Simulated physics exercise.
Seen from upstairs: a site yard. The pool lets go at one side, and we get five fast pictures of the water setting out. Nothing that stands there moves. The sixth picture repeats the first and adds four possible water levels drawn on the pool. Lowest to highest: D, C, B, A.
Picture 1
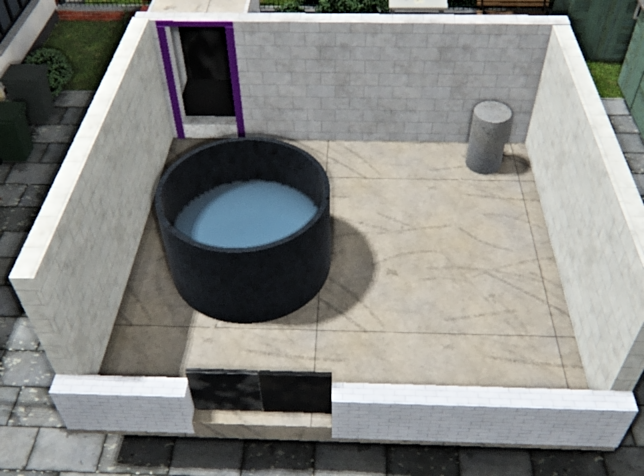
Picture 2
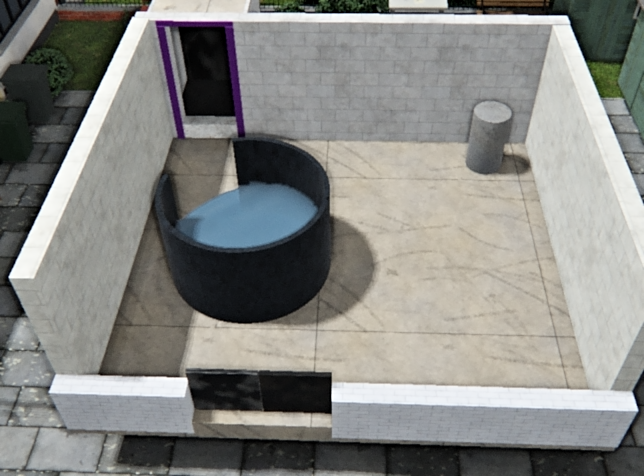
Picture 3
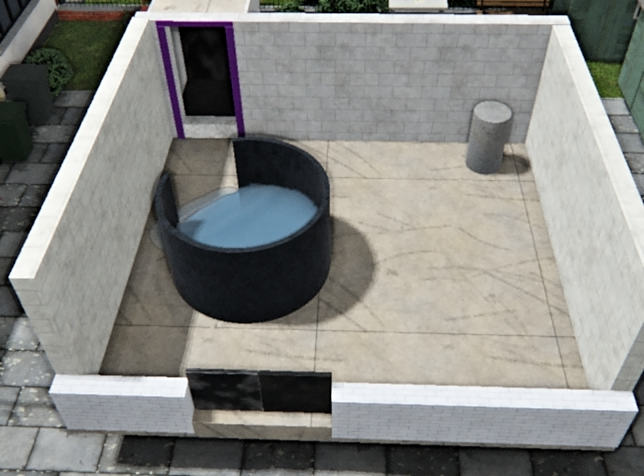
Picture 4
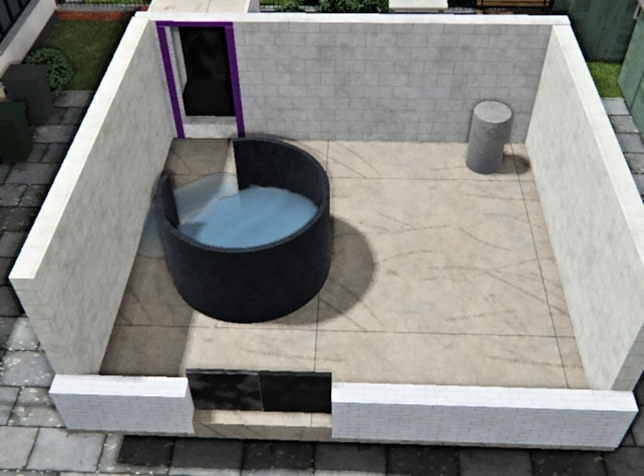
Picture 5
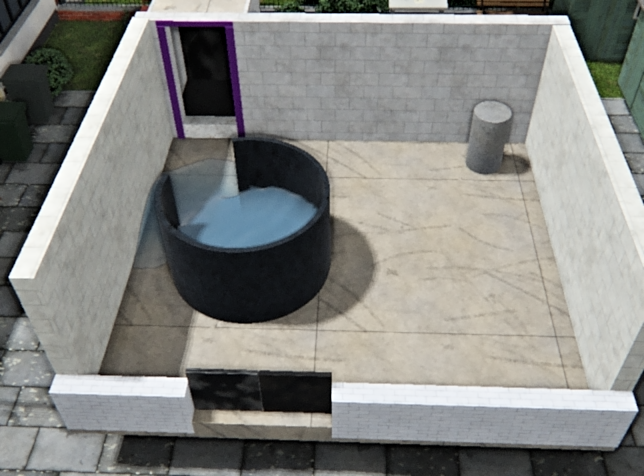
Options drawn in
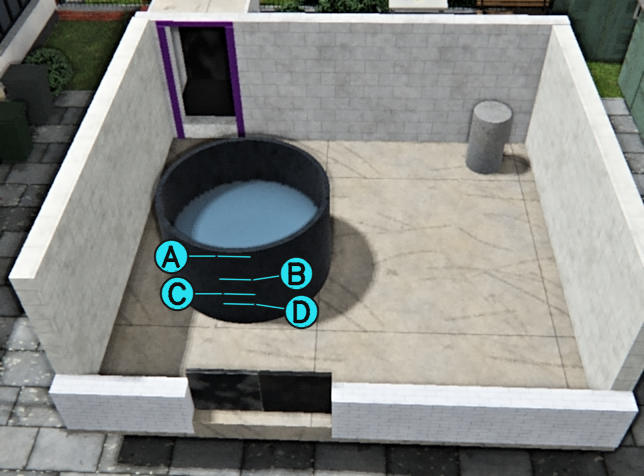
At first, a round dark pool of still blue water stands in a walled yard, near a purple doorway. A section of its rim at the back left is then gone, and water pours through the gap, spreading in a thin, pale sheet across the floor beside the left wall.
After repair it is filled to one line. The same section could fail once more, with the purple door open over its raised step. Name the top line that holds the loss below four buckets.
The limit is D.
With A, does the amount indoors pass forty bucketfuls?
Yes, it does.
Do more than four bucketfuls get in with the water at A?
Yes, it does.
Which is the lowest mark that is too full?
Mark C.
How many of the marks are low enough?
One of the four.
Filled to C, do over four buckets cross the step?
Yes, that goes wrong.
In cyan, A at (232, 256); B at (236, 279); C at (238, 294); D at (239, 304); from the bottom up D, C, B, A.
Choosing A, dozens of bucketfuls pour in.
Choosing B, dozens of bucketfuls pour in.
Choosing C, about 10 bucketfuls get in.
Choosing D, a bucket or two gets in.
